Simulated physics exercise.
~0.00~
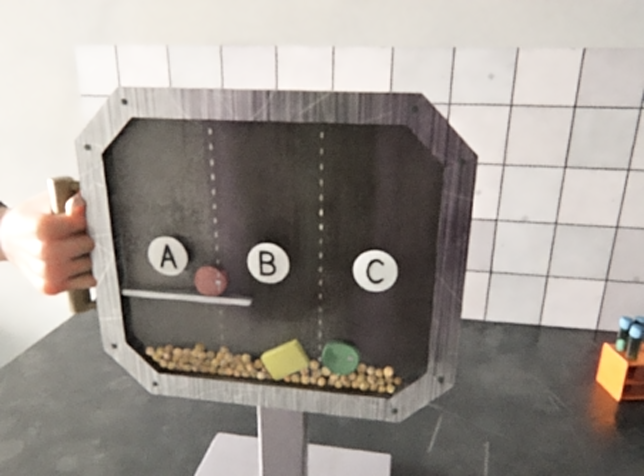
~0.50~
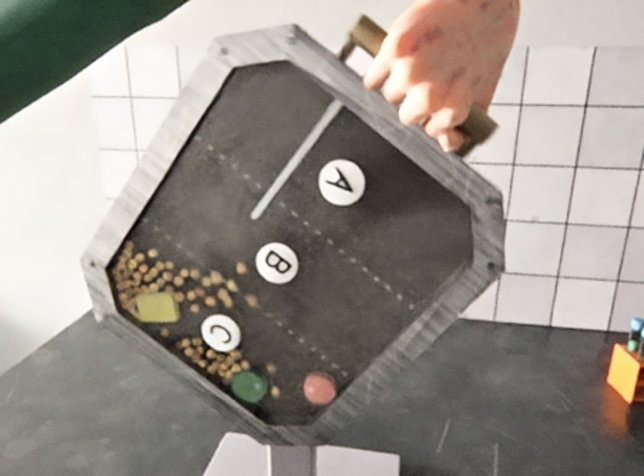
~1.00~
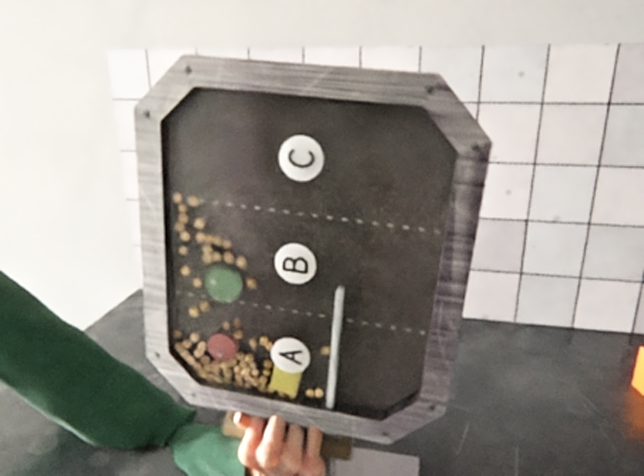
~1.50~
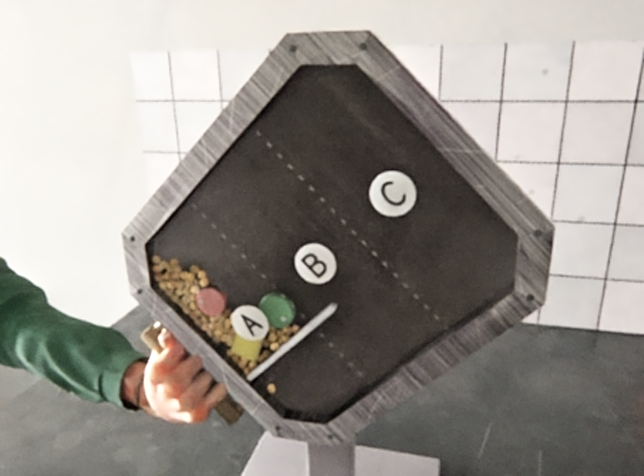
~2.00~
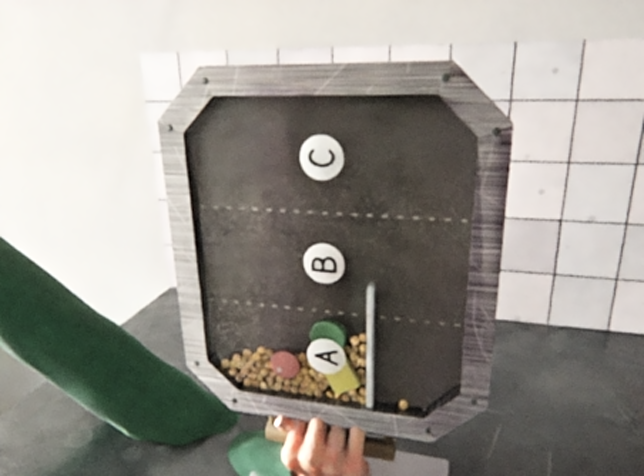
The clip opens on an upright see-through box held by its handle at the left, with beads, a yellow block and a green disc along the bottom and a red disc on a pale ledge. A hand swings the box clockwise, tipping the beads into strip C and dropping the red disc off the ledge. Turning on, the handle reaches the bottom as beads gather mostly in strip A. The turn continues until the handle points lower left, then reverses, bringing it back to the bottom. Finally the beads lie in A, mostly left of the upright ledge, with both discs and the block.
